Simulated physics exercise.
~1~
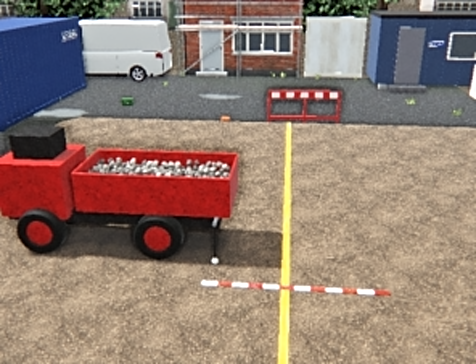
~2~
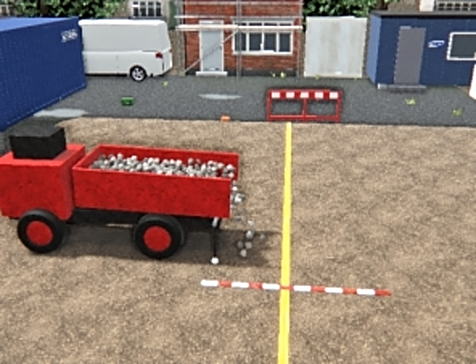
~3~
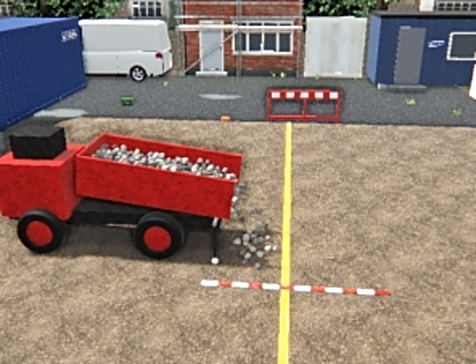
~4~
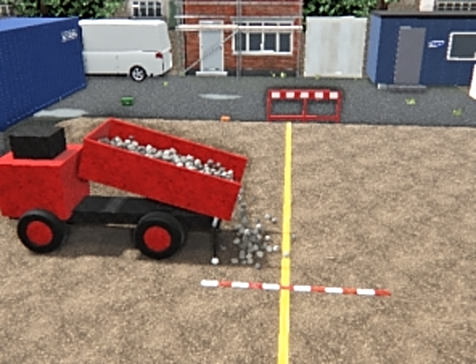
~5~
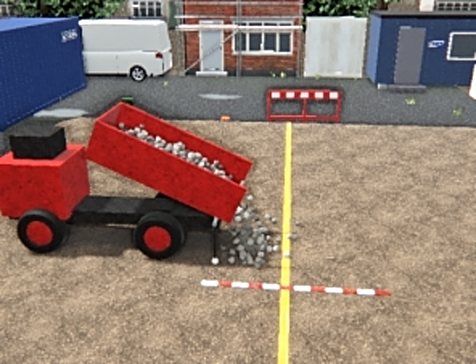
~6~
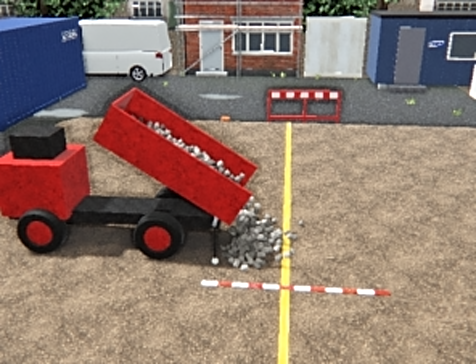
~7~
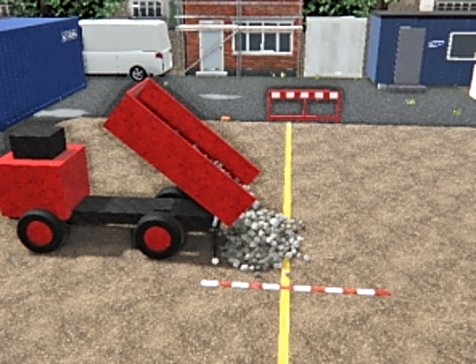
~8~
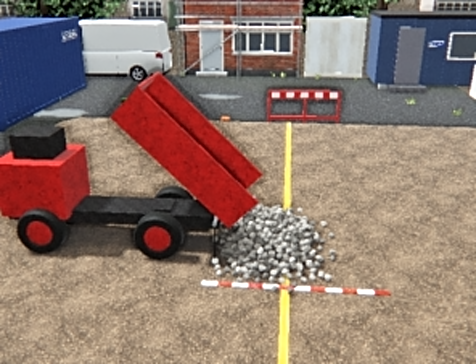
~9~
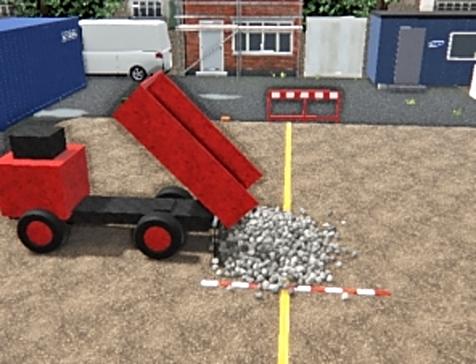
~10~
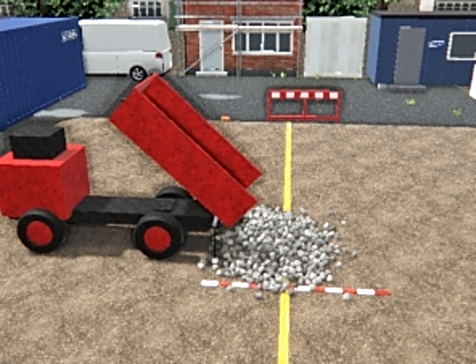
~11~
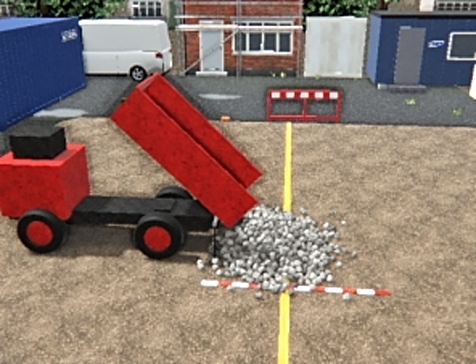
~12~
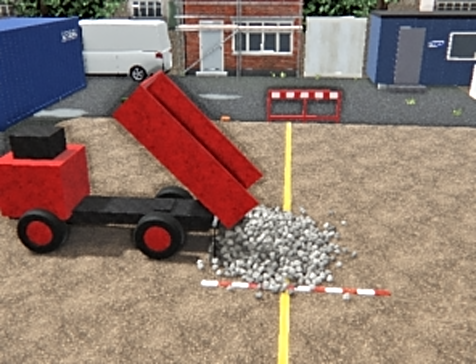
A red dump truck tips grey stones into a heap spreading across a yellow line.
